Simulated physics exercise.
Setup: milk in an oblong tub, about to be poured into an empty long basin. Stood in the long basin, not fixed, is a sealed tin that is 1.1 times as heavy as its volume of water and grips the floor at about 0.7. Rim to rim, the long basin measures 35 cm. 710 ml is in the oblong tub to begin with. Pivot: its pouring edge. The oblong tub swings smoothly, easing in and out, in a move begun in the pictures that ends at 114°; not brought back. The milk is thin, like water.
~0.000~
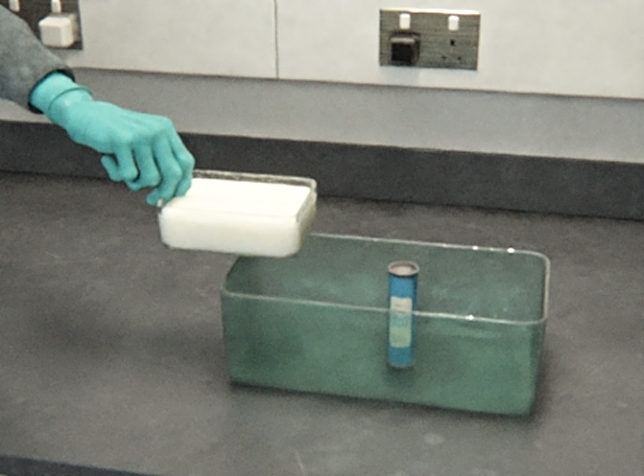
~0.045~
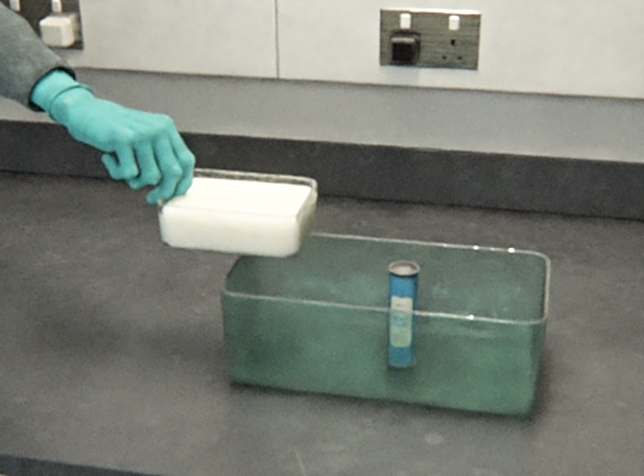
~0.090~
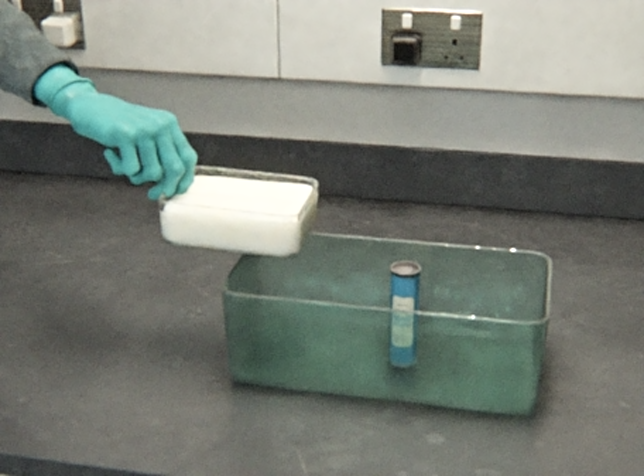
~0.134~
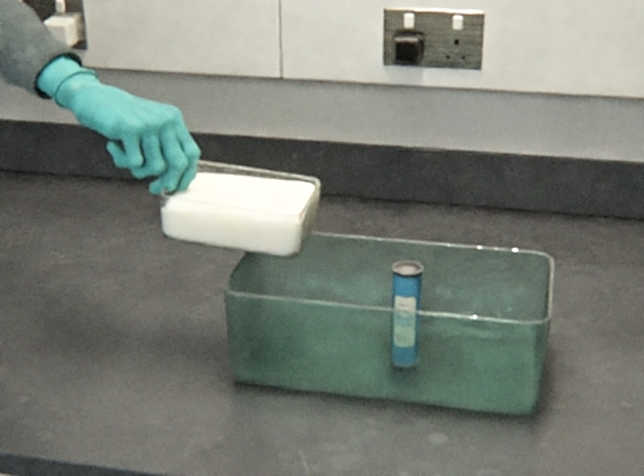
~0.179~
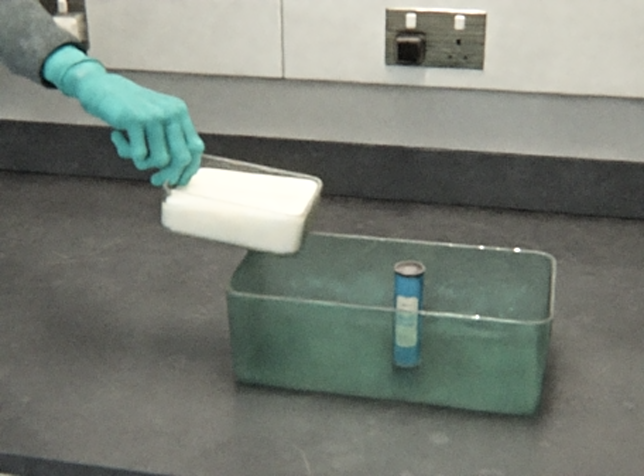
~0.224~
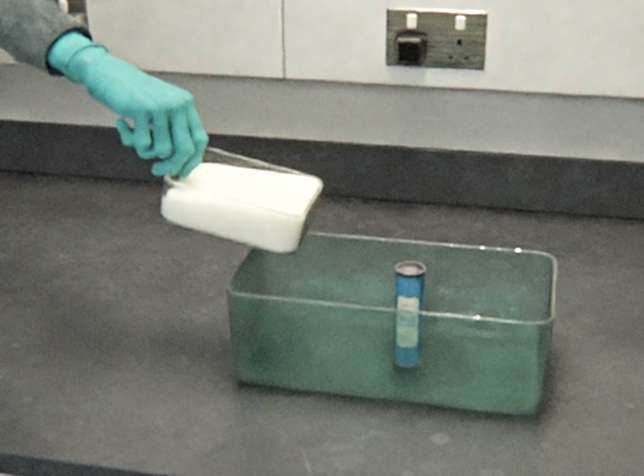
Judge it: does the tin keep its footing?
No: Watch, it's going to go down.
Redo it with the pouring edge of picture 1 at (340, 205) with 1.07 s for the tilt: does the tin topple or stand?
It does not tip.
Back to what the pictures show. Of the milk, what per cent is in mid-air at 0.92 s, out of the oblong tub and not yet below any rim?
Near 4 percent.
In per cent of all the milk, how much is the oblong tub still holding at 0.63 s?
I'd estimate some 26 % remains.
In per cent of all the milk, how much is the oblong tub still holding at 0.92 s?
2 per cent or so.
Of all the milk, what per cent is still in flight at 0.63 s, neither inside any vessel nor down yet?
Around 46 percent.
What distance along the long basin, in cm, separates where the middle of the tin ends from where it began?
8.0 cm.
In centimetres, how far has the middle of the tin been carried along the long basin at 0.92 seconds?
The tin has gone some 4 cm.
Then, 0.63 s in, the tilt is 72° and 26 per cent is still to pour; the tin stands where it began.
Then, 0.92 s in, the tilt is 109° and 2 per cent is still to pour; the tin leans 34°.
Then, 1.23 s in, the tilt is 114° and 0 per cent is still to pour; the tin lies on its side.
Then, 1.57 s in, the tilt is 114° and 0 per cent is still to pour; the tin lies on its side.
Finally, the tin lies on its side.
